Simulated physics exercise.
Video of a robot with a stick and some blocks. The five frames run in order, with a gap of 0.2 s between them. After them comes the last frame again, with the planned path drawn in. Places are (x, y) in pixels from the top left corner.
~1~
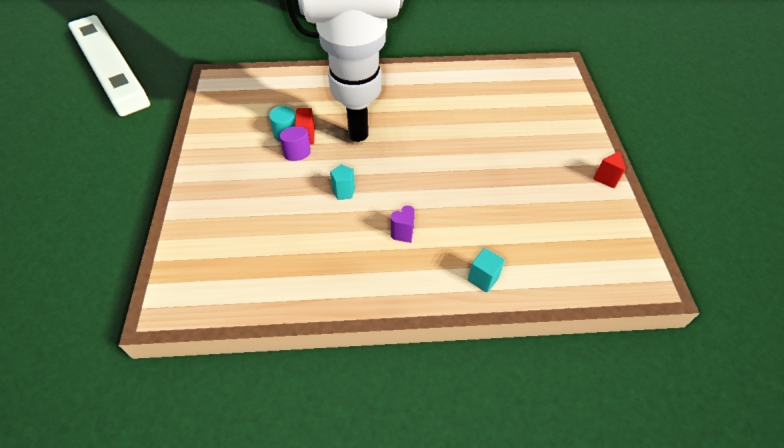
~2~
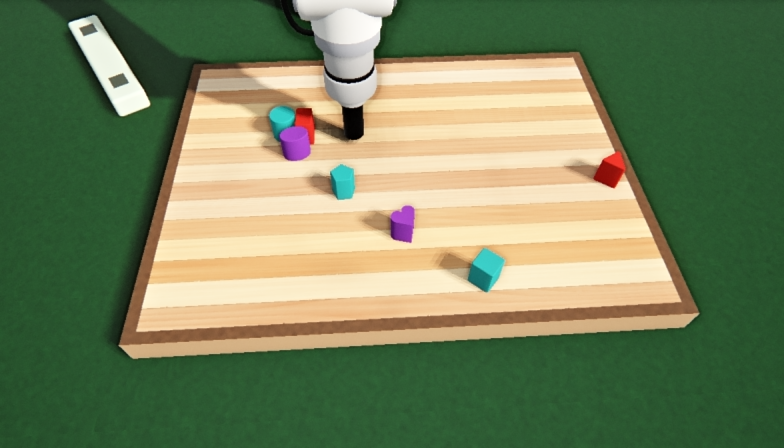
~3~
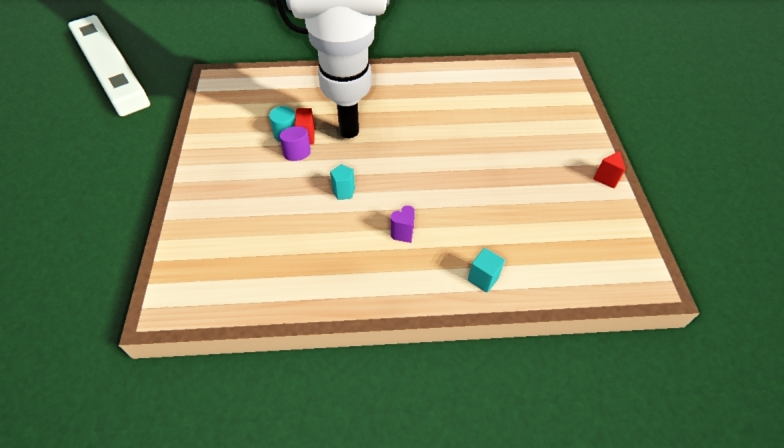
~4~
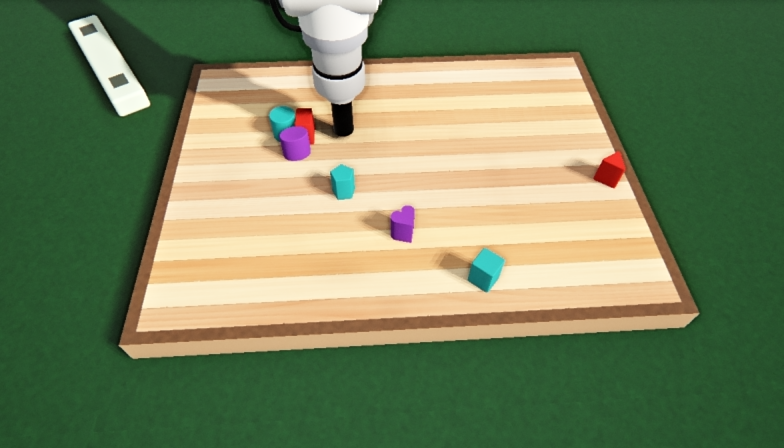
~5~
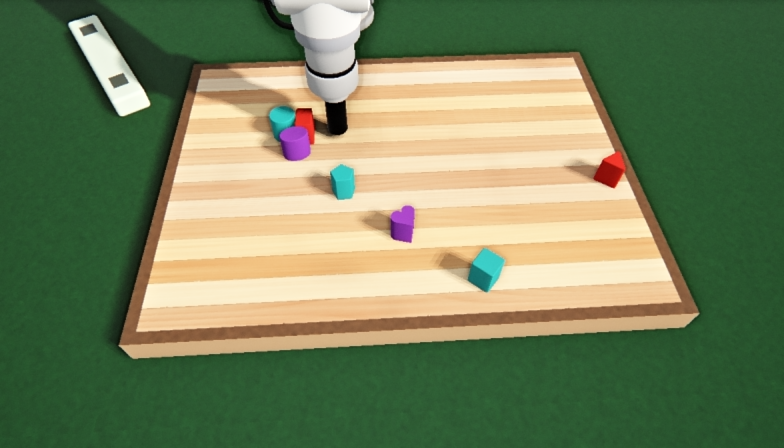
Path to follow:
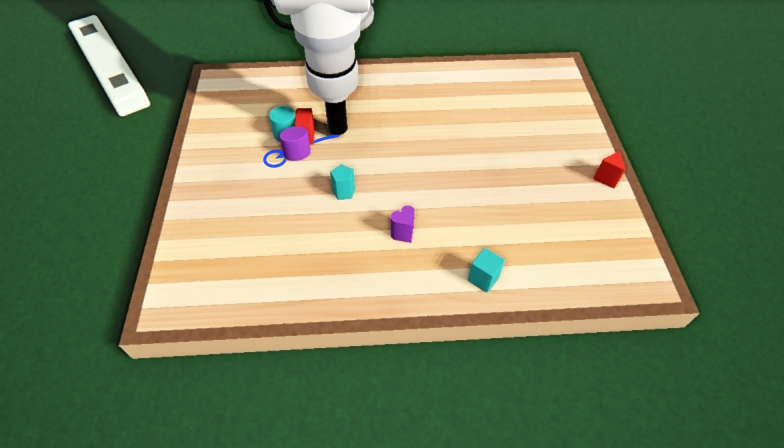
Robot arm with a black-tipped stick moving slightly left above a wooden board, while the turquoise, purple and red blocks stay still.
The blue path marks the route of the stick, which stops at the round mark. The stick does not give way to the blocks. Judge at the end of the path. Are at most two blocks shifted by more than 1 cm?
In short: No.
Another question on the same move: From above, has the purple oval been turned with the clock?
No, that is not what happens.
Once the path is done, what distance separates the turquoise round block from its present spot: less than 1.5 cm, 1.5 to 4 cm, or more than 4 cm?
1.5 to 4 cm.
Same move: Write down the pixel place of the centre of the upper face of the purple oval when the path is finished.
Its top middle will sit at (257, 155).
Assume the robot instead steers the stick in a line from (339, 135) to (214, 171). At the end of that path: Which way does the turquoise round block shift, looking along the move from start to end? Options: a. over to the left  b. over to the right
The correct letter is b.
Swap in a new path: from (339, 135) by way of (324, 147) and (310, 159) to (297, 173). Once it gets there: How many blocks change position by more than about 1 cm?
Here I'd predict a lone block moving more than 1 cm.
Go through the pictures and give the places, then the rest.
In the first frame, stick's lower end (359, 135); turquoise round block (282, 114); purple oval (293, 133); red rectangular block (303, 116).
In the second frame, stick (354, 133); blocks still.
In the third frame, stick (349, 132); blocks still.
In the fourth frame, stick (344, 130); blocks still.
In the fifth frame, stick (338, 129); turquoise round block (282, 114); purple oval (293, 133); red rectangular block (303, 116).
Drawn move, from (339, 135) through (307, 145) to (275, 159).
What follows on the original path. One third of the way, stick (315, 135); turquoise round block (276, 113); red rectangular block (296, 116), turned 20° clockwise.
Two thirds of the way, stick (294, 143); turquoise round block (266, 110); purple oval (275, 144), turned 15° anticlockwise; red rectangular block (282, 119), turned 55° clockwise.
At the end, stick (274, 152); turquoise round block (265, 110); purple oval (257, 155), turned 35° anticlockwise; red rectangular block (280, 120), turned 60° clockwise.
